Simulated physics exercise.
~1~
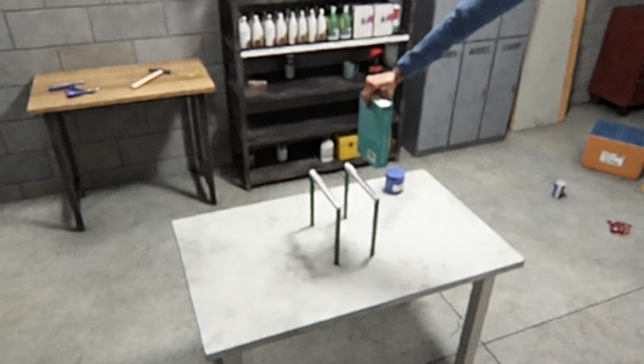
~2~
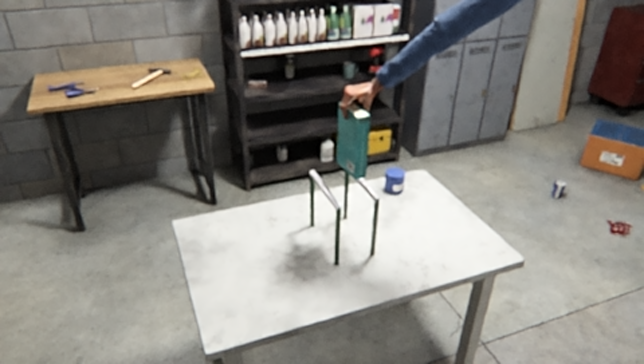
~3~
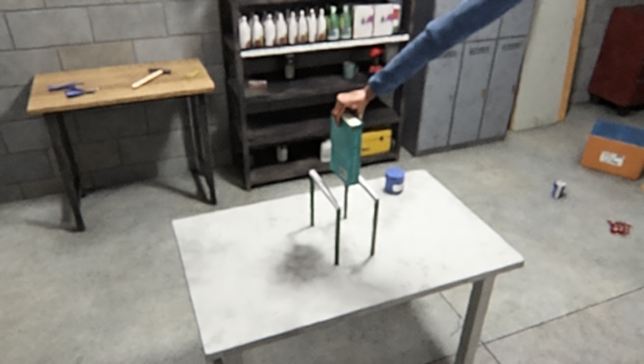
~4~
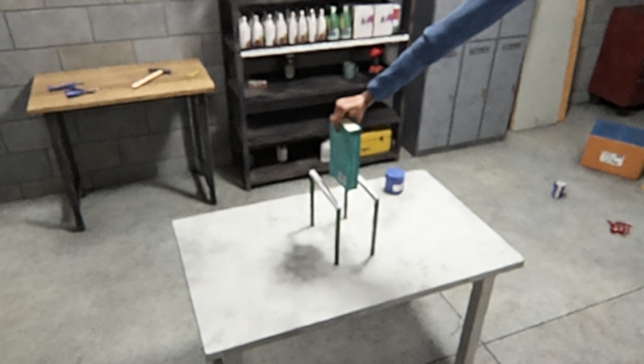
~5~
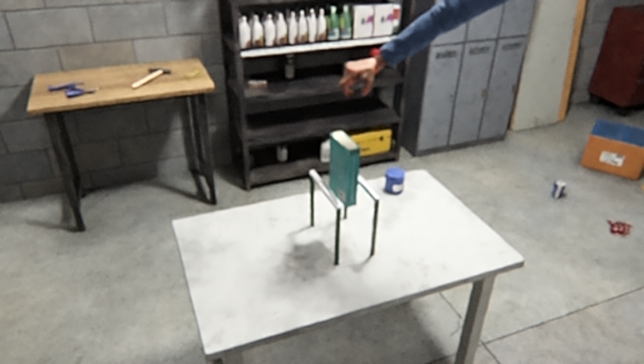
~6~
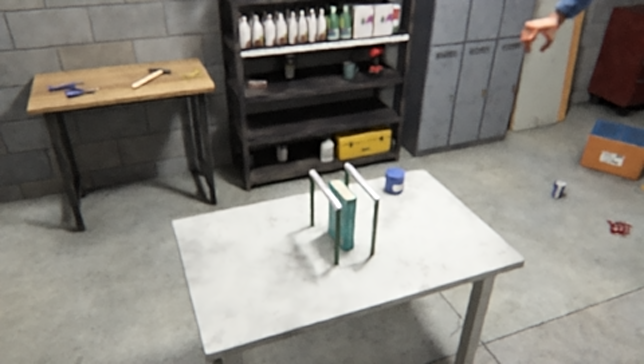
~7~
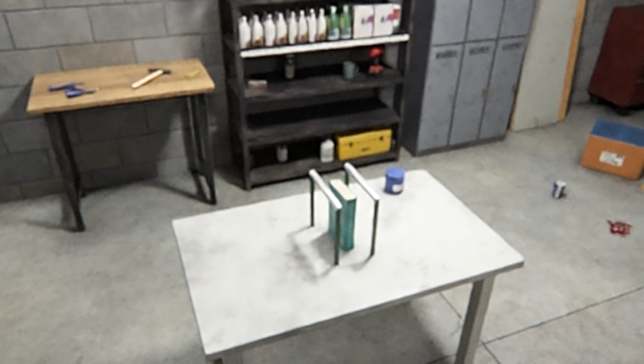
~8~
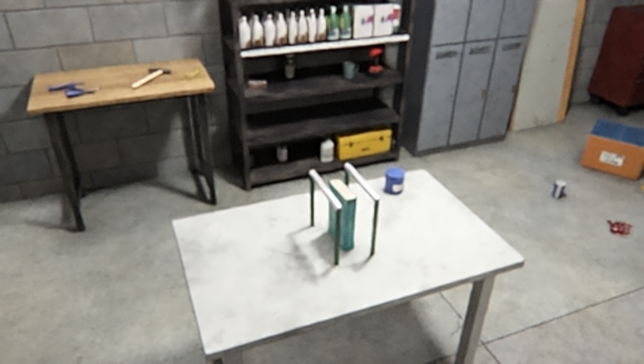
In a workshop with shelves, grey lockers and a wooden bench, a white table holds two raised parallel bars on thin dark legs, with a blue jar behind them. A hand reaching in from the upper right carries an upright turquoise book left and down, bringing it over the gap between the bars. The hand lowers it slightly, then lets go and draws back. The book drops down between the bars and reaches the tabletop as the hand moves away to the right. It stays standing upright in the gap, and the blue jar remains in its place.
